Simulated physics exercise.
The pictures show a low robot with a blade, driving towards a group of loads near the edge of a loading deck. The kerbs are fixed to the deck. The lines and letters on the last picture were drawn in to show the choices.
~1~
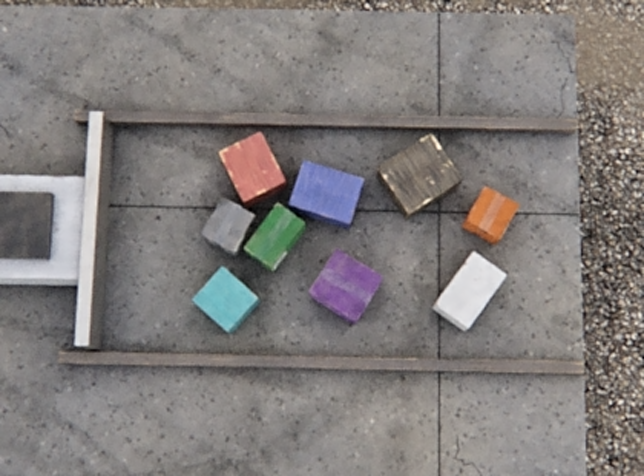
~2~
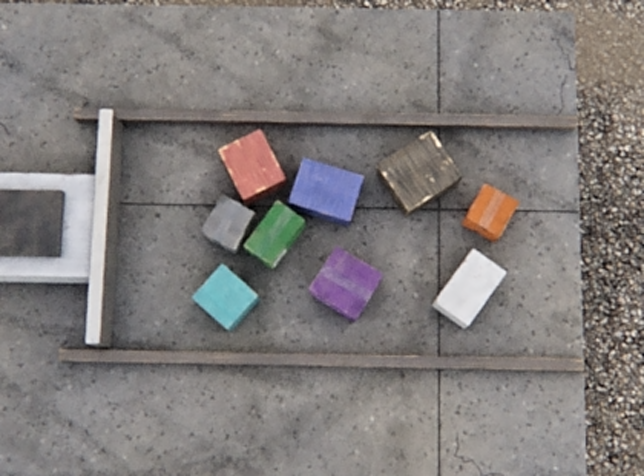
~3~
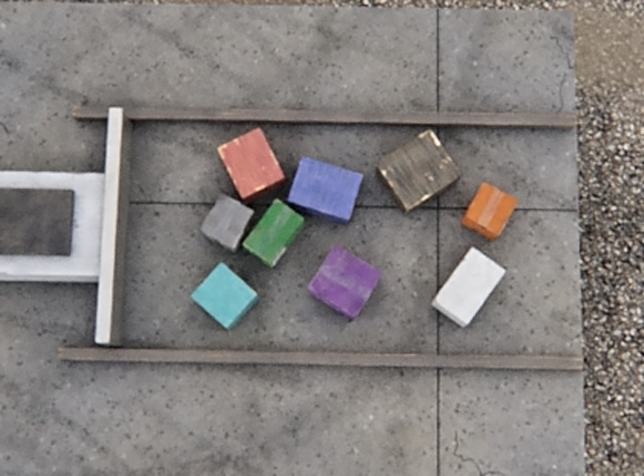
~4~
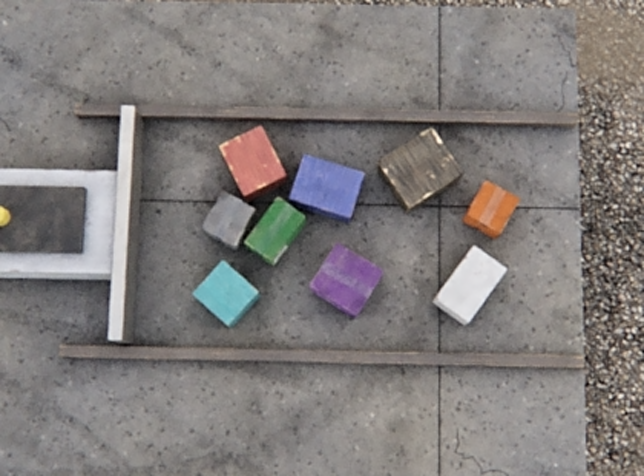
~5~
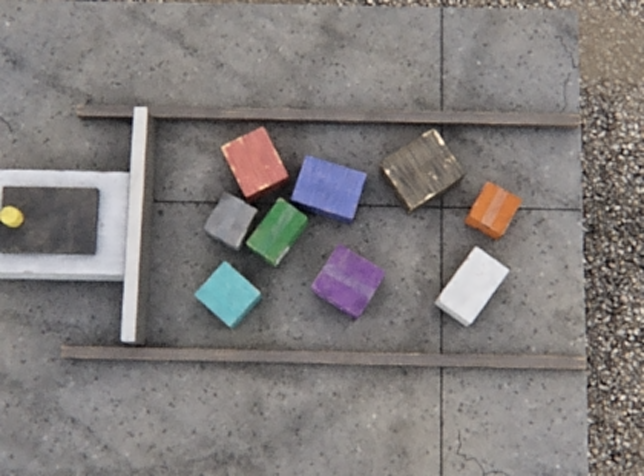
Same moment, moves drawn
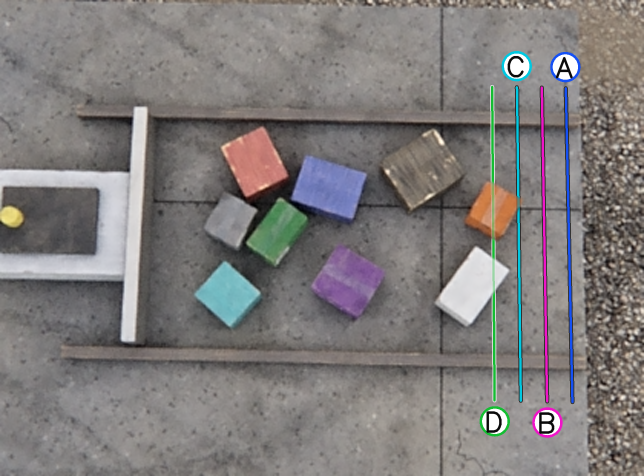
A low robot with a wide pale blade crept slowly to the right across a grey deck, closing some of the gap to a scattered group of colourful boxes, which all stayed still.
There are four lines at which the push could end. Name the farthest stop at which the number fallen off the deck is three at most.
D.
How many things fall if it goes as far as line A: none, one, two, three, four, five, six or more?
By then, six or more.
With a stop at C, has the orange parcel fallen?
Yes.
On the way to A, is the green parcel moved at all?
Yes.
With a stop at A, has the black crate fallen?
Yes.
On the copy, A at (569, 241); B at (544, 240); C at (519, 240); D at (493, 239).
On D. First, robot (185, 223); red crate (308, 167); purple box (359, 287).
Then, robot (315, 225); orange parcel (528, 211); white crate (523, 288).
Finally, robot (417, 227); orange parcel over the edge; white crate over the edge; two fallen.
By contrast, A drops nine; B drops six; C drops five.
